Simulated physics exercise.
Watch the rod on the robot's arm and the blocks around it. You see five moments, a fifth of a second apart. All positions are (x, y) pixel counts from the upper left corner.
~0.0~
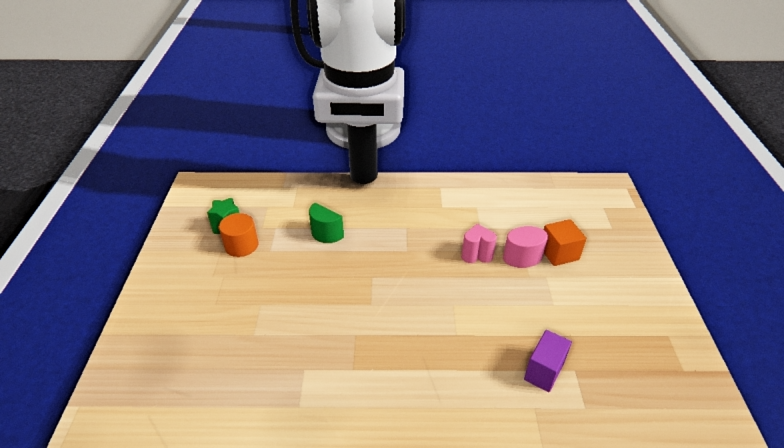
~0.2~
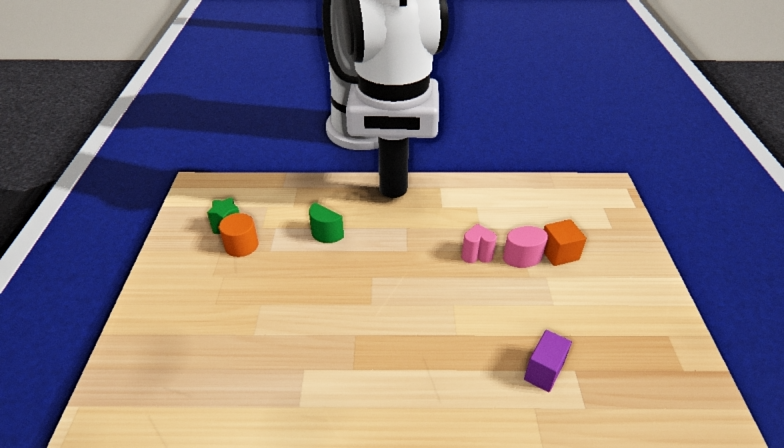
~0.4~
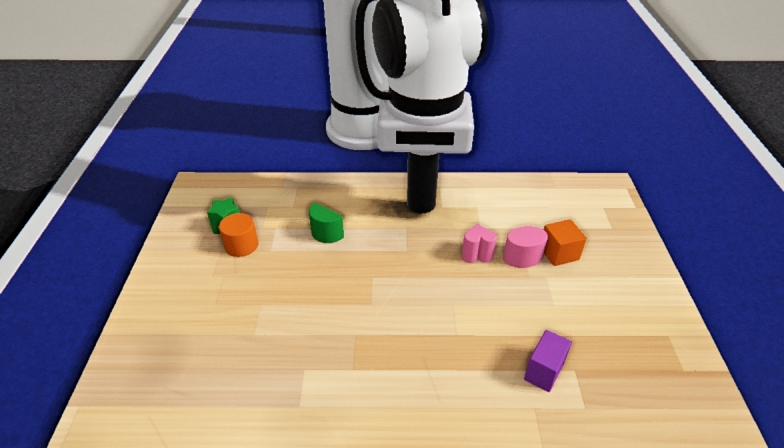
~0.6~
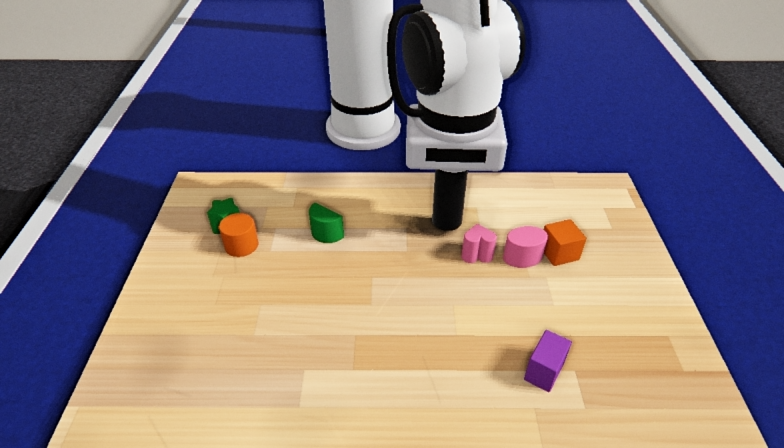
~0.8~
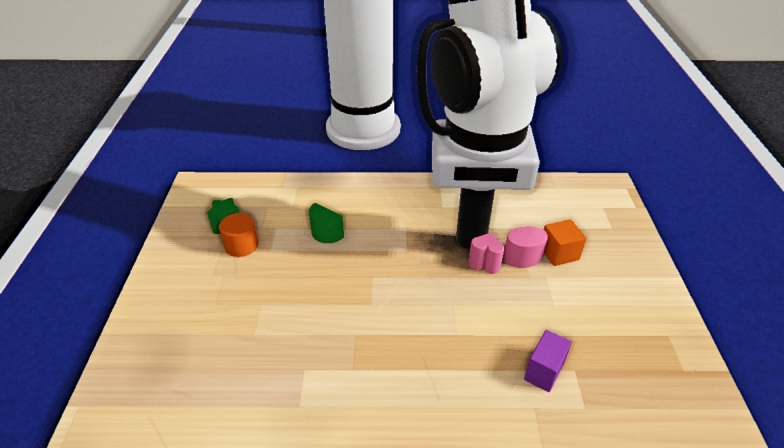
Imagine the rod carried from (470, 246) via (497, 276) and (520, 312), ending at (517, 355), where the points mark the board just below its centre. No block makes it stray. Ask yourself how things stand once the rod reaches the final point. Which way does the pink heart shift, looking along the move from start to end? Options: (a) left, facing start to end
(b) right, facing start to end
I choose a.
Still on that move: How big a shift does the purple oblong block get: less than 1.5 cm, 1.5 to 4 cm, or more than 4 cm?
Ends under 1.5 cm away.
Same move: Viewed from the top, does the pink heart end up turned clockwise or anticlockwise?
Direction: Anticlockwise.
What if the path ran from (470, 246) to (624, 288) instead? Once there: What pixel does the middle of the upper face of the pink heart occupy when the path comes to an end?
Put as a pixel place, it's (501, 253).
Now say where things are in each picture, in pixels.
In the first picture, lower end of the rod at (364, 176), tops of blocks, pink heart at (480, 233), pink oval block at (528, 235), purple oblong block at (551, 349).
In the second picture, rod at (393, 189), blocks as before.
In the third picture, rod at (421, 204), blocks as before.
In the fourth picture, rod at (447, 221), blocks as before.
In the fifth picture, rod at (471, 239), pink heart at (488, 242), pink oval block at (528, 235), purple oblong block at (551, 349).
What follows on the original path. One third of the way, rod at (499, 270); pink heart at (519, 275).
Two thirds of the way, rod at (522, 306); pink heart at (549, 312), turned 20° anticlockwise.
At the end, rod at (519, 348); pink heart at (561, 324), turned 40° anticlockwise; pink oval block not moved; purple oblong block at (556, 356), turned 20° clockwise.
